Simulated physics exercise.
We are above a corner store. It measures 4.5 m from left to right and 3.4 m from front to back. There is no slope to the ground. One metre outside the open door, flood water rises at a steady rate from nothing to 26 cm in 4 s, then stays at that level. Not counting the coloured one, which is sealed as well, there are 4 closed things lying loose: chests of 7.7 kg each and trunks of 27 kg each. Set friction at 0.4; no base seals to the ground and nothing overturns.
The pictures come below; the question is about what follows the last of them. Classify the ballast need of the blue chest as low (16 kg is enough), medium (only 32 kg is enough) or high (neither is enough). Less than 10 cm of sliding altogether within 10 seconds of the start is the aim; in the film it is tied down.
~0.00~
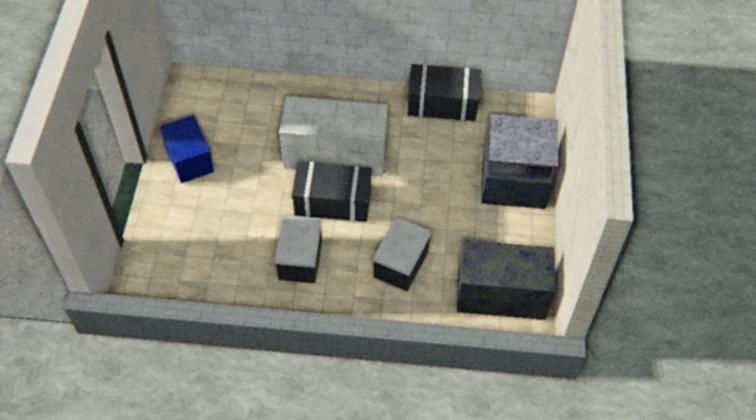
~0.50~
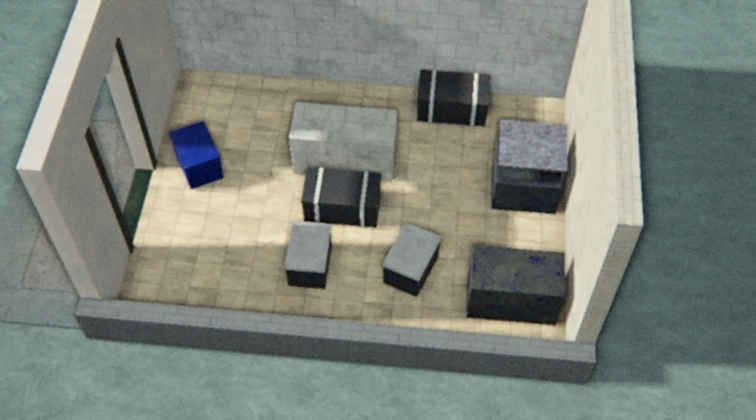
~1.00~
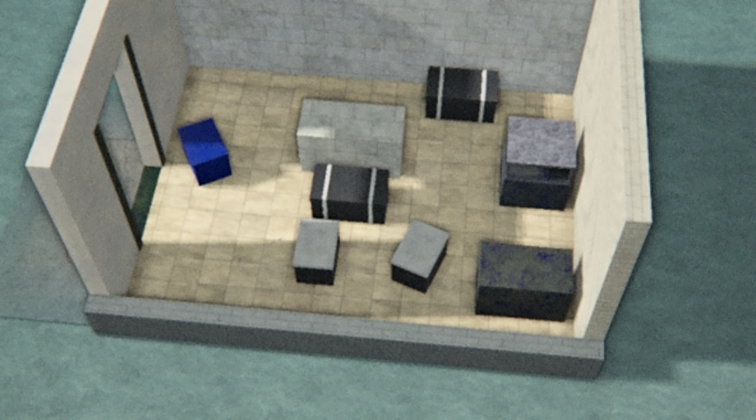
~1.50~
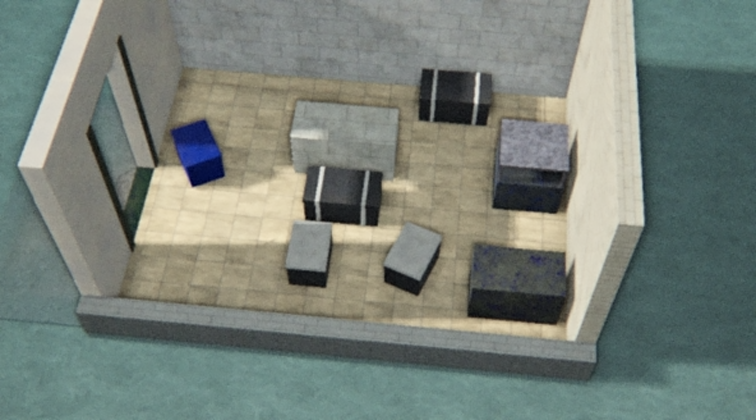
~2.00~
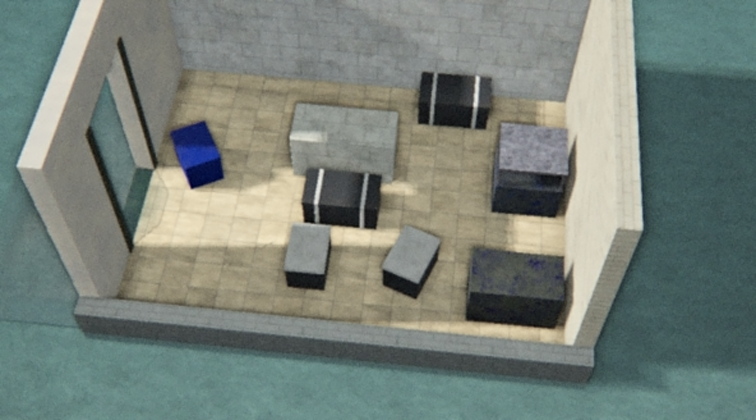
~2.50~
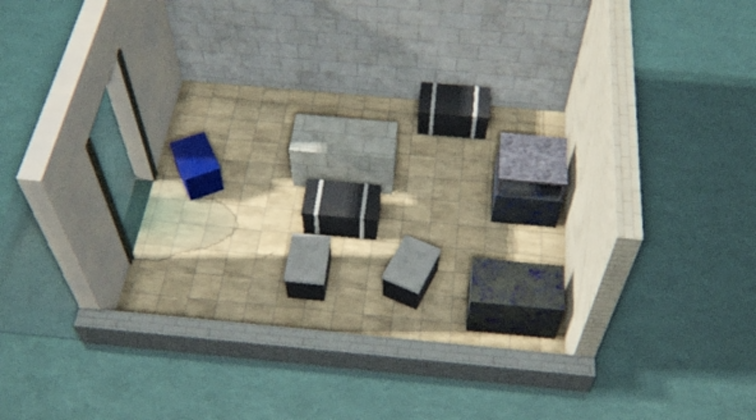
High.
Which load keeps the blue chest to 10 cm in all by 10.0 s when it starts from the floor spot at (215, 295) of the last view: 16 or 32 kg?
Short answer: Heavier load only.
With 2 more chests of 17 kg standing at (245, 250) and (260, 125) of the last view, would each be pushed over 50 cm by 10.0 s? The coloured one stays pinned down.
The first comes out above the threshold, the second below the threshold.
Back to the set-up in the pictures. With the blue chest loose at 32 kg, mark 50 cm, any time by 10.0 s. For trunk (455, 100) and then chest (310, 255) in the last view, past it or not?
First within the mark, second above the mark.
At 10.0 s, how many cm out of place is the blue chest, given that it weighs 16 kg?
80 cm.
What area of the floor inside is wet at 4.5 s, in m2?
Close to 6.0 m2, I'd say.
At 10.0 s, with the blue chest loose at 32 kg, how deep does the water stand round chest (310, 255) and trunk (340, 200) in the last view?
First roughly 17 cm, second roughly 12 cm.
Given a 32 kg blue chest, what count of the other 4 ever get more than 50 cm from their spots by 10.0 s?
The count comes to 3.
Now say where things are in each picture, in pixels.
In the first picture, the blue chest at (185, 138) rests on the ground; water covers 0.0 m2; 0 of 5 have shifted.
In the second picture, the blue chest at (194, 144) rests on the ground; water covers 0.0 m2; 0 of 5 have shifted.
In the third picture, the blue chest at (203, 141), on the bottom; water covers 0.0 m2; 0 of 5 have shifted.
In the fourth picture, the blue chest at (196, 143) rests on the ground; 0.0 m2 under water; 0 of 5 have shifted.
In the fifth picture, the blue chest at (195, 144) rests on the ground; water covers 0.1 m2; 0 of 5 have shifted.
In the sixth picture, the blue chest at (195, 156), on the bottom; water covers 0.7 m2; 0 of 5 have shifted.
After 3.5 s the blue chest would be 11 cm from its start with 16 kg and 0 cm from its start with 32 kg; 5 cm of water round it then.
After 4.5 s the blue chest would be 53 cm from its start with 16 kg and 9 cm from its start with 32 kg; 5 cm of water round it then.
After 7.0 s the blue chest would be 77 cm from its start with 16 kg and 30 cm from its start with 32 kg; 6 cm of water round it then.
After 10.0 s the blue chest would be 80 cm from its start with 16 kg and 30 cm from its start with 32 kg; 7 cm of water round it then.
